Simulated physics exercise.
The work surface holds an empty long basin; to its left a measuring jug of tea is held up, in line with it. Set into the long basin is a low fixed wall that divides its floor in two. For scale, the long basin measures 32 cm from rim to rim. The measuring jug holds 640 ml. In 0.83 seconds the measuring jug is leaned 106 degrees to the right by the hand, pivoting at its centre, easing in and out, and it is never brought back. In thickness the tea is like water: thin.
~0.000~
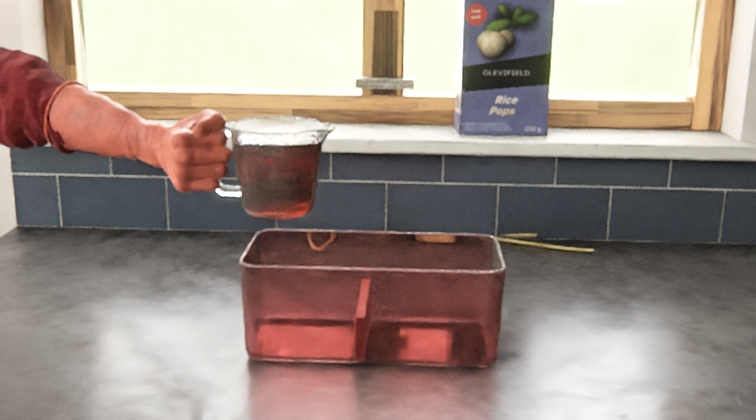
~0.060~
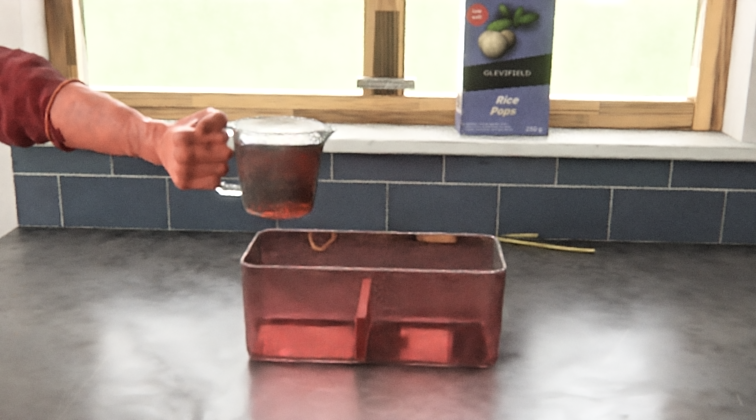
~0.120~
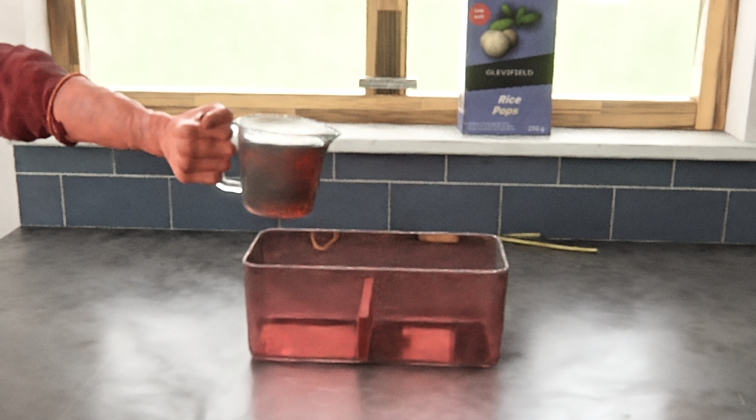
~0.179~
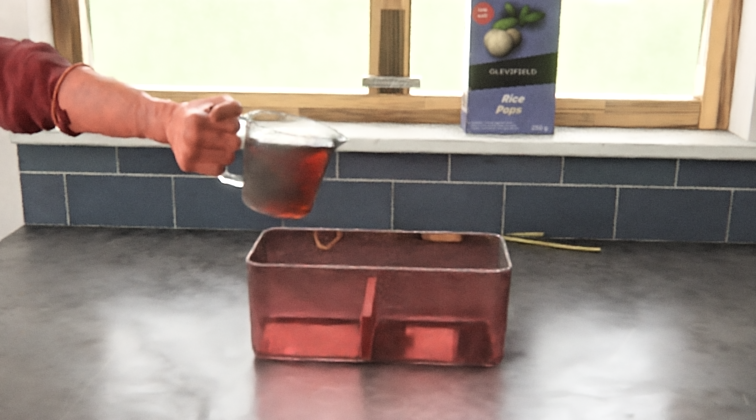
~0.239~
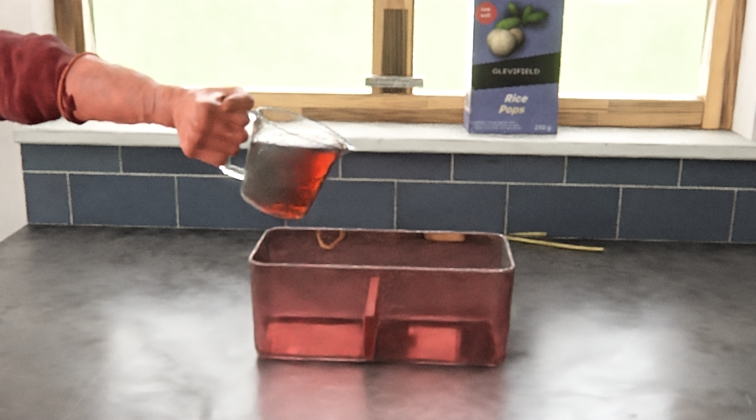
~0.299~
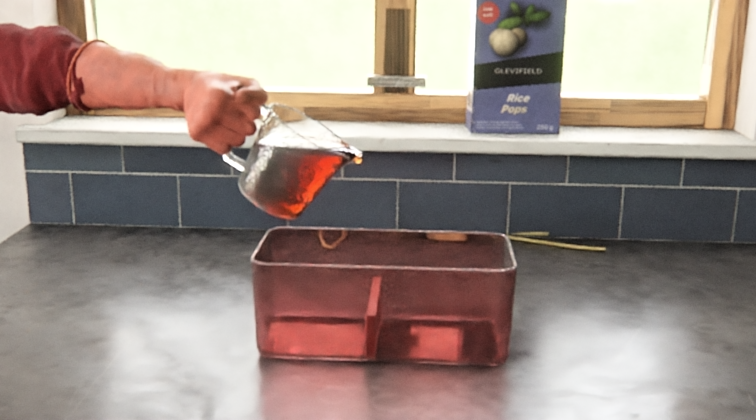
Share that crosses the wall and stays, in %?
65 %.
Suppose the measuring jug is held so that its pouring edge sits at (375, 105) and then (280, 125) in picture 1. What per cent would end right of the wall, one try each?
In order, 100 and 5 per cent.
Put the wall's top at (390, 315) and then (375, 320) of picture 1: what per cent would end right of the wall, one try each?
In order, 30 and 55 per cent.
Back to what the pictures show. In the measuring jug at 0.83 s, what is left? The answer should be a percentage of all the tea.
Remaining share: Approx. 7 %.
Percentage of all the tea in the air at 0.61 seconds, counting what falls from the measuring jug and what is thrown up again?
Some 20 per cent, I reckon.
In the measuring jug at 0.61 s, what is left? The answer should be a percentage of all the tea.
Roughly 48 per cent.
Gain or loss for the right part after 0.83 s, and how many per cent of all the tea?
Net change: A rise of about 1 %.
Then, 0.61 s in, the tilt is 88° and 49 per cent is still to pour, 1 is left of the wall and 30 right of it.
Then, 0.83 s in, the tilt is 106° and 7 per cent is still to pour, 24 is left of the wall and 63 right of it.
Then, 1.07 s in, the tilt is 106° and 0 per cent is still to pour, 35 is left of the wall and 64 right of it.
Then, 1.33 s in, the tilt is 106° and 0 per cent is still to pour, 35 is left of the wall and 65 right of it.
Finally, 35 per cent lies left of the wall, 65 right of it and 1 outside.
